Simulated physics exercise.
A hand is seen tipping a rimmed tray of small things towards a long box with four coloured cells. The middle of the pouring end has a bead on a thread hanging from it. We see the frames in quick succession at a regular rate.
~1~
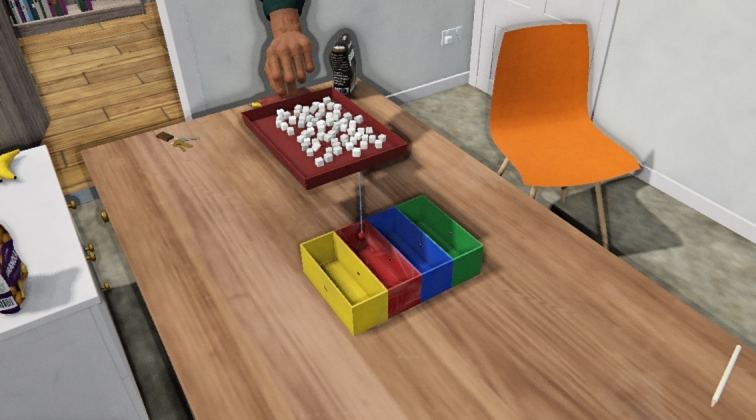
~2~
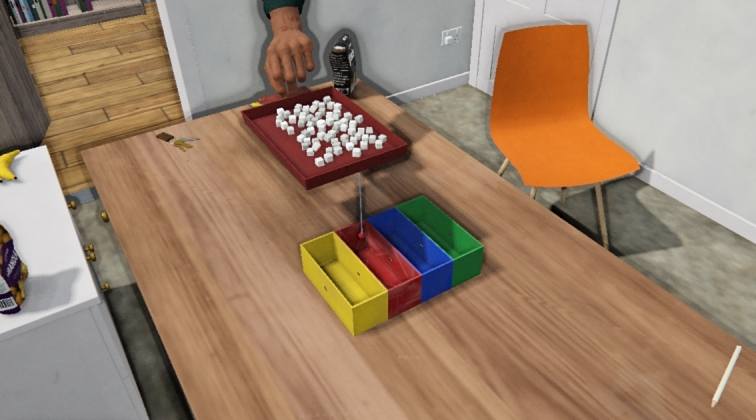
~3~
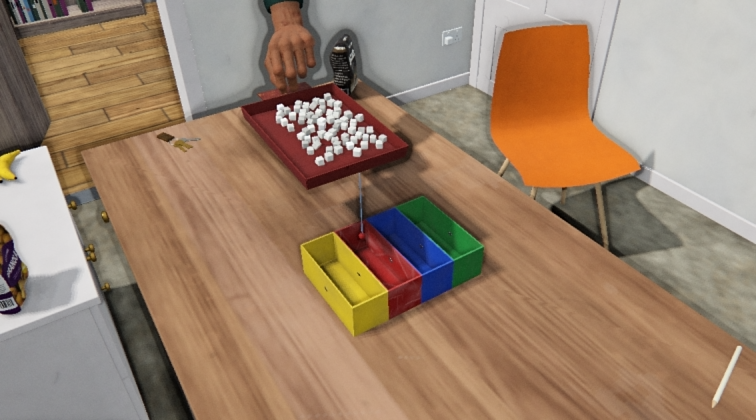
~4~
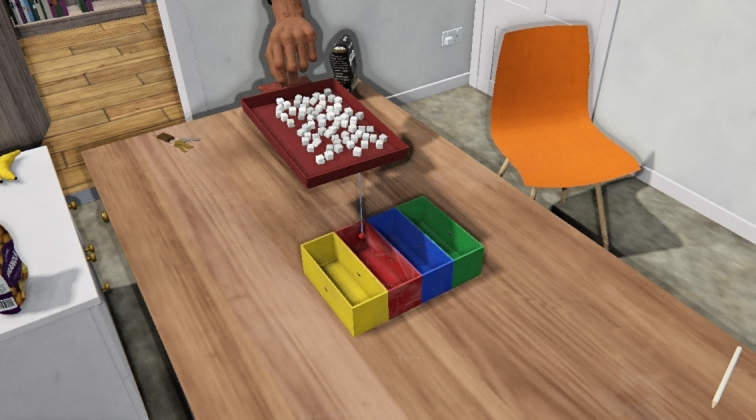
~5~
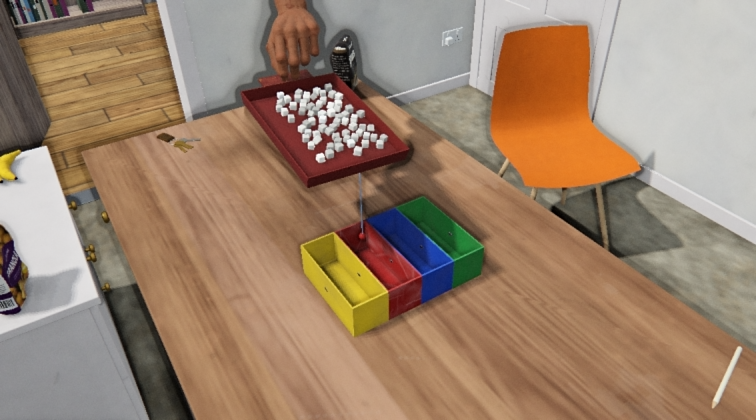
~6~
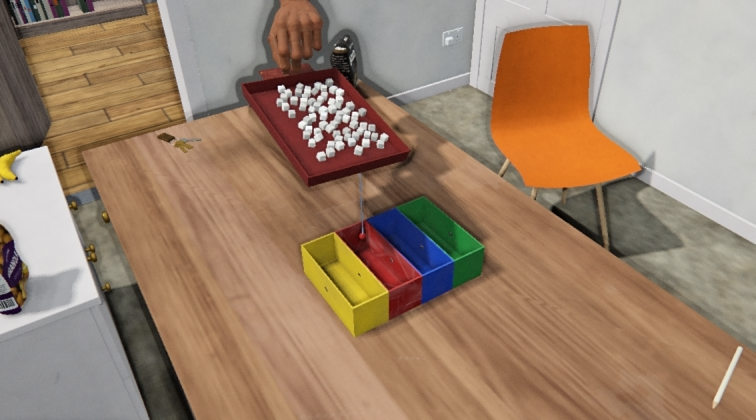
We see a hand at the far edge of a dark red tray of white cubes above a box with yellow, red, blue and green cells; the tray starts level, then tilts slightly, its right corner lowest, while the cubes barely shift.
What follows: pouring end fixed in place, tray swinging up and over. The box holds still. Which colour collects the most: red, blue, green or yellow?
Blue.
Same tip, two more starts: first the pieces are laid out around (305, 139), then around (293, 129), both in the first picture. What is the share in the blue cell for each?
Try 1: 60 %; try 2: 60 %.
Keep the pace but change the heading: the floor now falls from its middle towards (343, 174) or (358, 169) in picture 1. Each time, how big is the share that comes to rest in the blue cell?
The first try gives close to 10 per cent, the second close to 30 per cent.
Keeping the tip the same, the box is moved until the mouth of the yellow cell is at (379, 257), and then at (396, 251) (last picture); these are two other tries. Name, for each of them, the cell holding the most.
In the first try it is red, in the second it is the red cell.
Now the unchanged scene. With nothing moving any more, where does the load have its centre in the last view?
Somewhere around (429, 270) in the last picture.
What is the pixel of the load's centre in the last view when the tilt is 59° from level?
Around (377, 136).
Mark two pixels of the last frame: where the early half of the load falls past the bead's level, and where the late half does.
Around (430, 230) first; around (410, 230) second.
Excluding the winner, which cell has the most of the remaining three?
The green one.
Soon after the last picture, tray tipped steeply; all on the tray.
A little later, tray tipped right over; all on the tray.
Later still, tray tipped past a quarter turn; about half in the blue cell; about a third in the green cell; a small part in the red cell; a small part falling or outside the box.
At rest, tray tipped past a quarter turn; about half in the blue cell; about a third in the green cell; a small part in the red cell; none in the yellow cell; a small part outside the box.
